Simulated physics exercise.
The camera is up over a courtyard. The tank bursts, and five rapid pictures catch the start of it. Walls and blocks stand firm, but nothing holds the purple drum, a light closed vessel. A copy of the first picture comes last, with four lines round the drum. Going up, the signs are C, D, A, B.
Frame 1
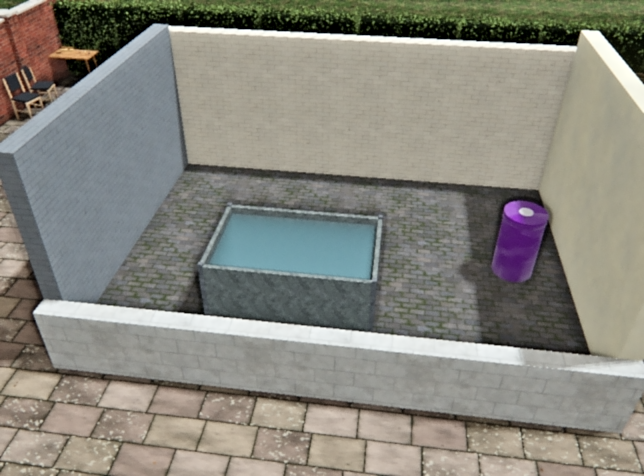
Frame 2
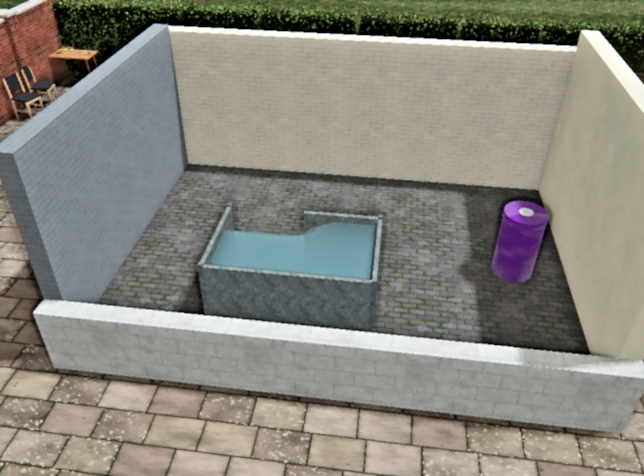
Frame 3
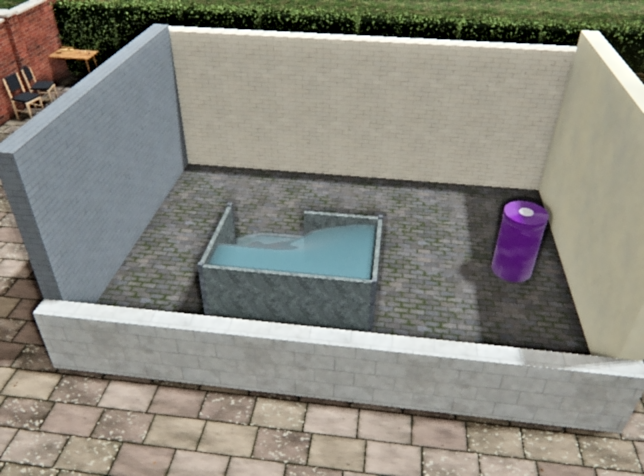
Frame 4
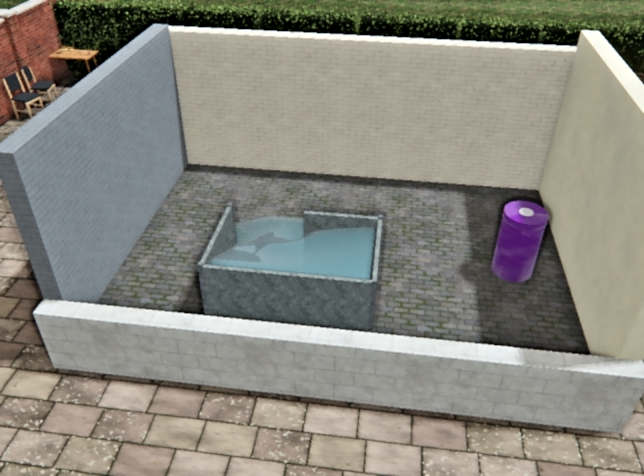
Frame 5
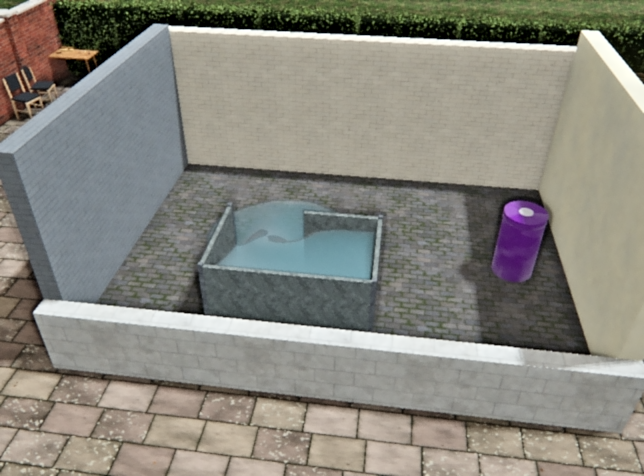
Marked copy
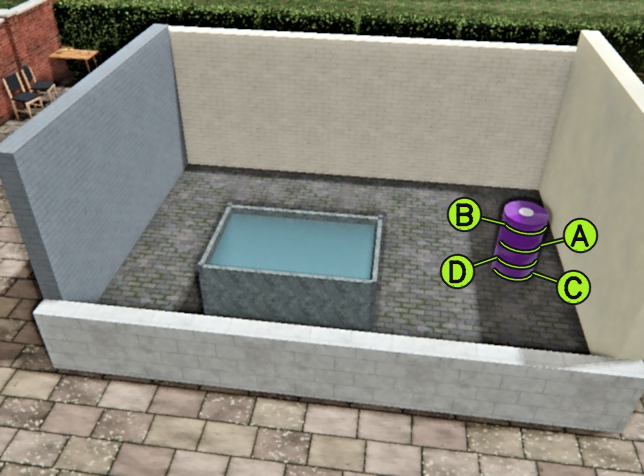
In a walled courtyard, a tank's back wall opens and water pours out behind it.
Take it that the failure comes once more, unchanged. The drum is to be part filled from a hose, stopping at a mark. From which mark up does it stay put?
Choose D.
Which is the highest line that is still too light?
That is line C.
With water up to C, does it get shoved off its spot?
Yes, that goes wrong.
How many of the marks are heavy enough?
Three of them.
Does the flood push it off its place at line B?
No.
On the marked copy, A at (522, 251); B at (527, 233); C at (515, 279); D at (518, 267); from the bottom up C, D, A, B.
For line A, it does not move.
For line B, it does not move.
For line C, it is pushed about twice its own width away.
For line D, it does not move.
